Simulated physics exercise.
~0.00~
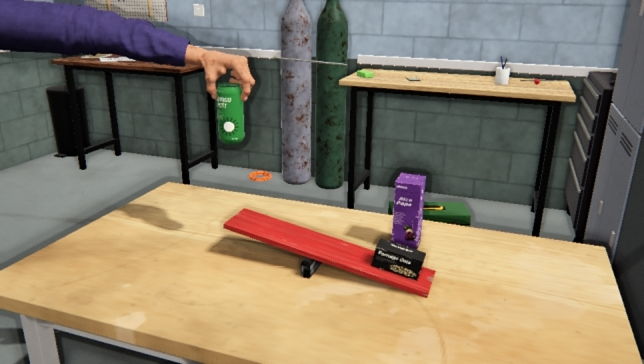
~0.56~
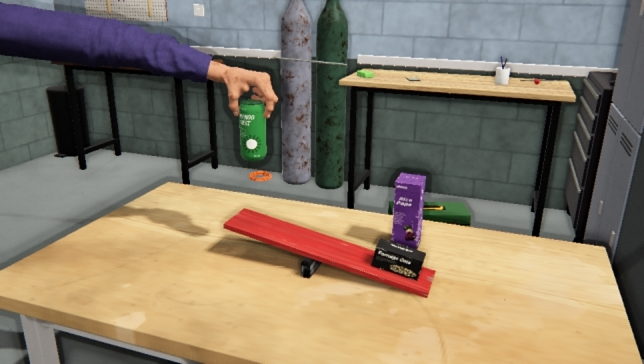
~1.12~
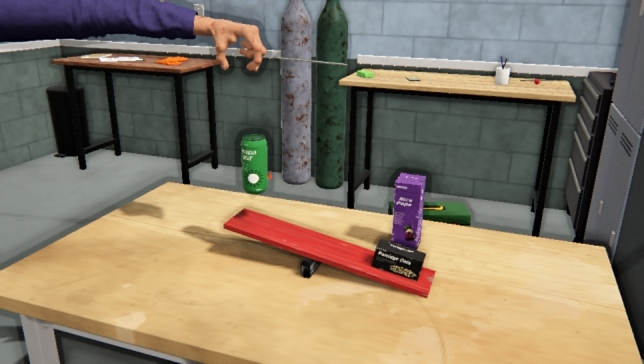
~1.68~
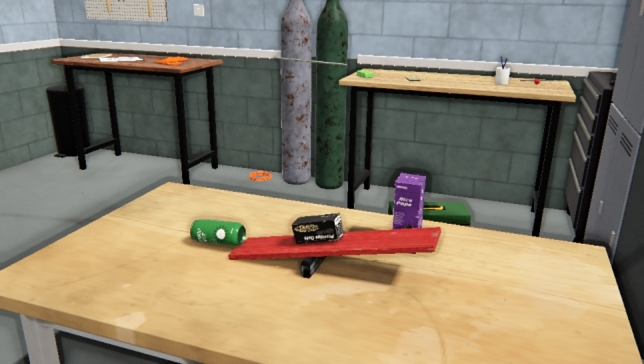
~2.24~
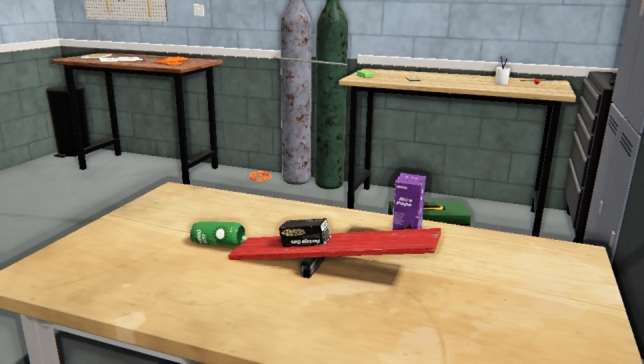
A green can dropped by a hand above the raised left end of a red see-saw tipped the plank the other way, and the black packet flipped over and slid left, while the can ended on its side and the purple carton stayed upright.
